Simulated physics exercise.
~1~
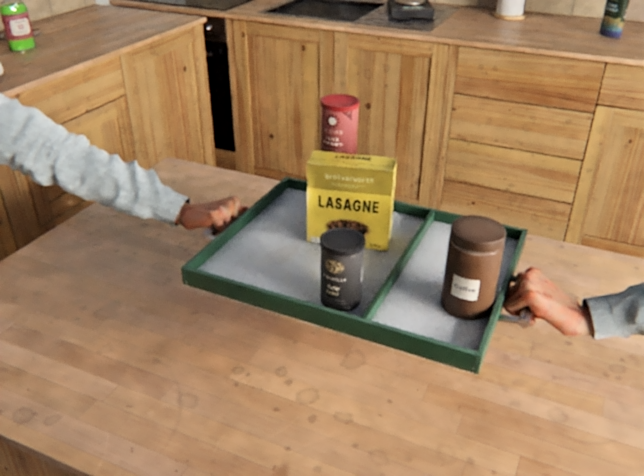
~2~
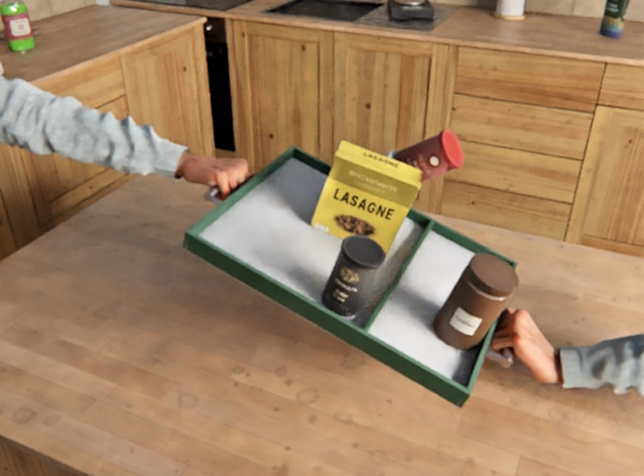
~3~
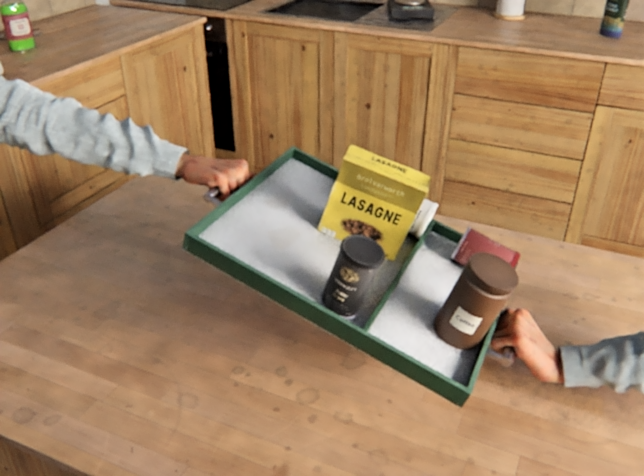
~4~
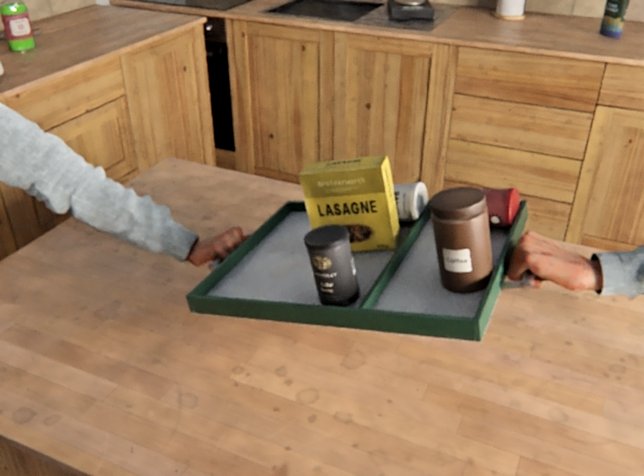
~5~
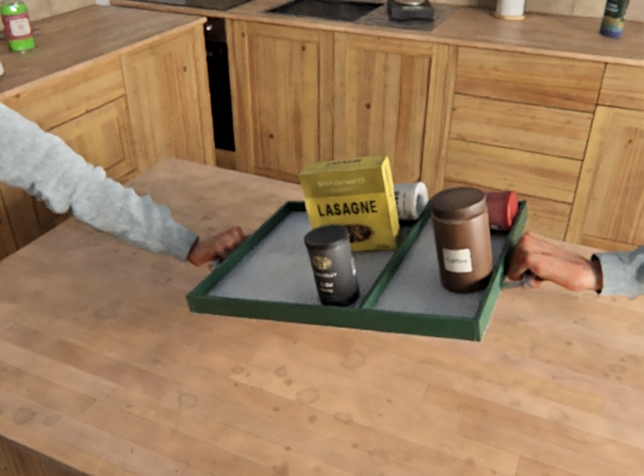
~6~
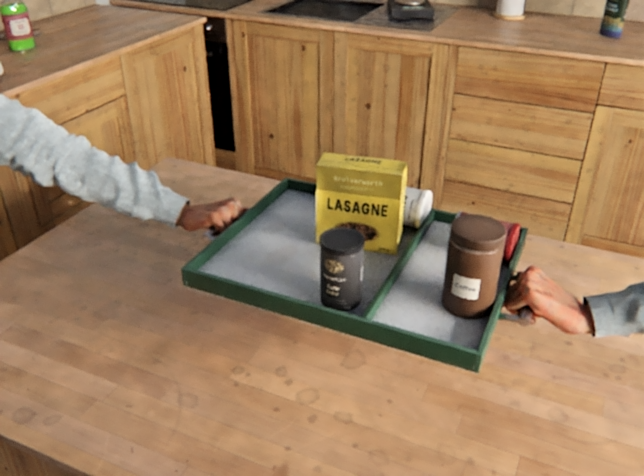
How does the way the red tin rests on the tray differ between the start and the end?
At the start the red tin stands upright behind the yellow packet. By the end it is lying on its side, over behind the brown jar.
